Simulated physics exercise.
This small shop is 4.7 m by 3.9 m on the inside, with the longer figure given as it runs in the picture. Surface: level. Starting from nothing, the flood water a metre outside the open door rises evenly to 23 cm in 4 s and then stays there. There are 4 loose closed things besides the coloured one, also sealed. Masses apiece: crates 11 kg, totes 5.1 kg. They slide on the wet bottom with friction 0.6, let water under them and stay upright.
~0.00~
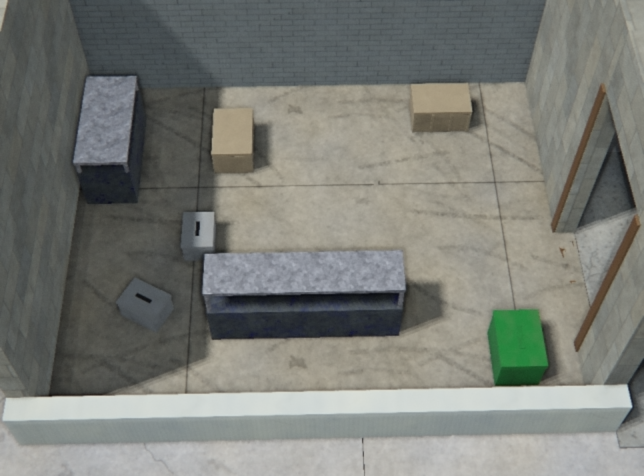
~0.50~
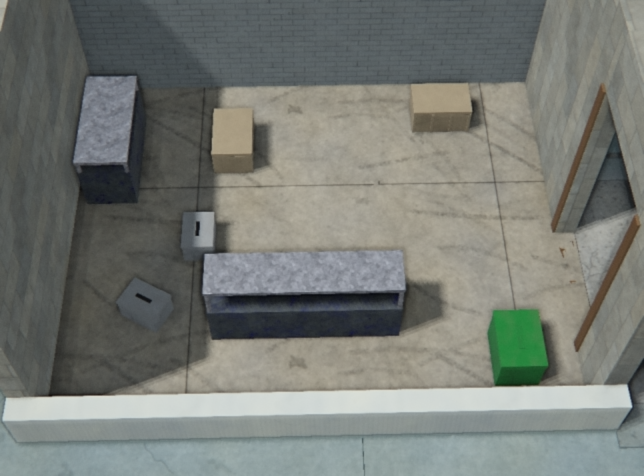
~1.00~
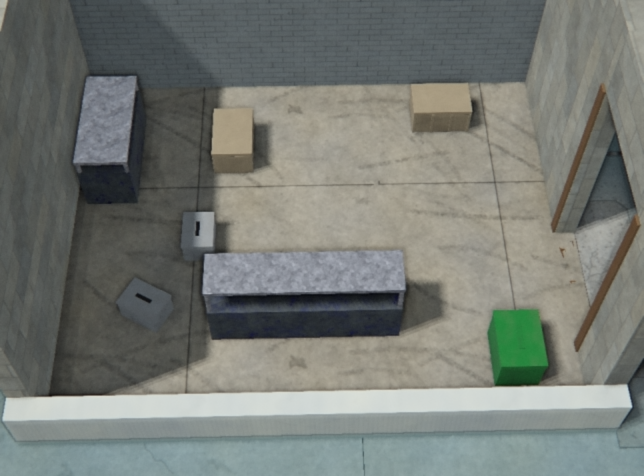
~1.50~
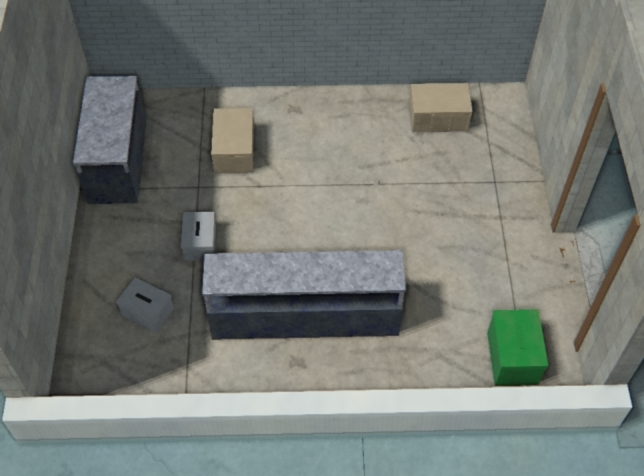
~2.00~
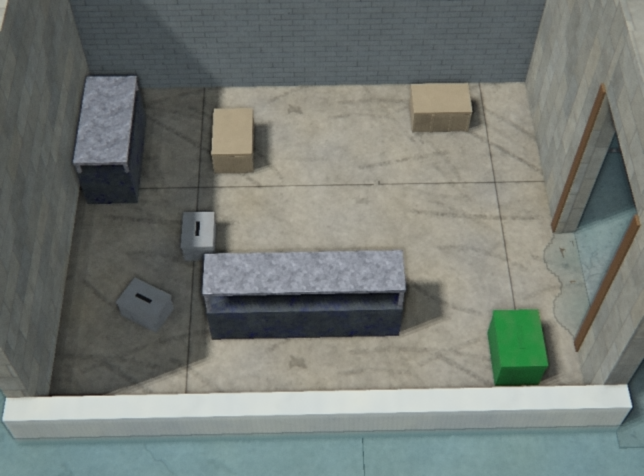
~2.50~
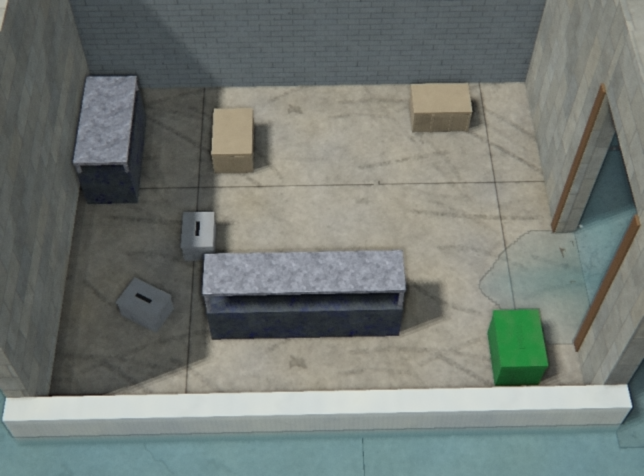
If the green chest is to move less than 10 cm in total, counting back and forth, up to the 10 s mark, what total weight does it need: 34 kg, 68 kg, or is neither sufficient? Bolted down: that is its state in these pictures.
34 kg is sufficient.
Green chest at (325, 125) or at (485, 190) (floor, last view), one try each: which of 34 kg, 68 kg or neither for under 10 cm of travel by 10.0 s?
Try by try, any option works; any option works.
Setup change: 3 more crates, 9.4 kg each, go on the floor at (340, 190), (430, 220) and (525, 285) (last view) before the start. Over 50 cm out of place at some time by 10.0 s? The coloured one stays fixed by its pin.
In that order: Beyond it, beyond it, beyond it.
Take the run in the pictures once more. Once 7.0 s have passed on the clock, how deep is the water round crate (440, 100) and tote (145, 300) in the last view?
Some 1 cm at the first, some 3 cm at the second.
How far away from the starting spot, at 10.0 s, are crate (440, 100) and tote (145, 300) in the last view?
0 cm and 40 cm respectively.
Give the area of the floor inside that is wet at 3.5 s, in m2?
Close to 3.0 m2, I'd say.
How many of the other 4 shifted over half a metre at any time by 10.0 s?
I count 2 of them.
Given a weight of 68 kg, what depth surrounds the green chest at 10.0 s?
Depth: Approx. 10 cm.
After 3.5 s the green chest would be 0 cm from its start with 34 kg and 0 cm from its start with 68 kg; 3 cm of water round it then.
After 4.5 s the green chest would be 0 cm from its start with 34 kg and 0 cm from its start with 68 kg; 5 cm of water round it then.
After 7.0 s the green chest would be 0 cm from its start with 34 kg and 0 cm from its start with 68 kg; 8 cm of water round it then.
After 10.0 s the green chest would be 0 cm from its start with 34 kg and 0 cm from its start with 68 kg; 10 cm of water round it then.
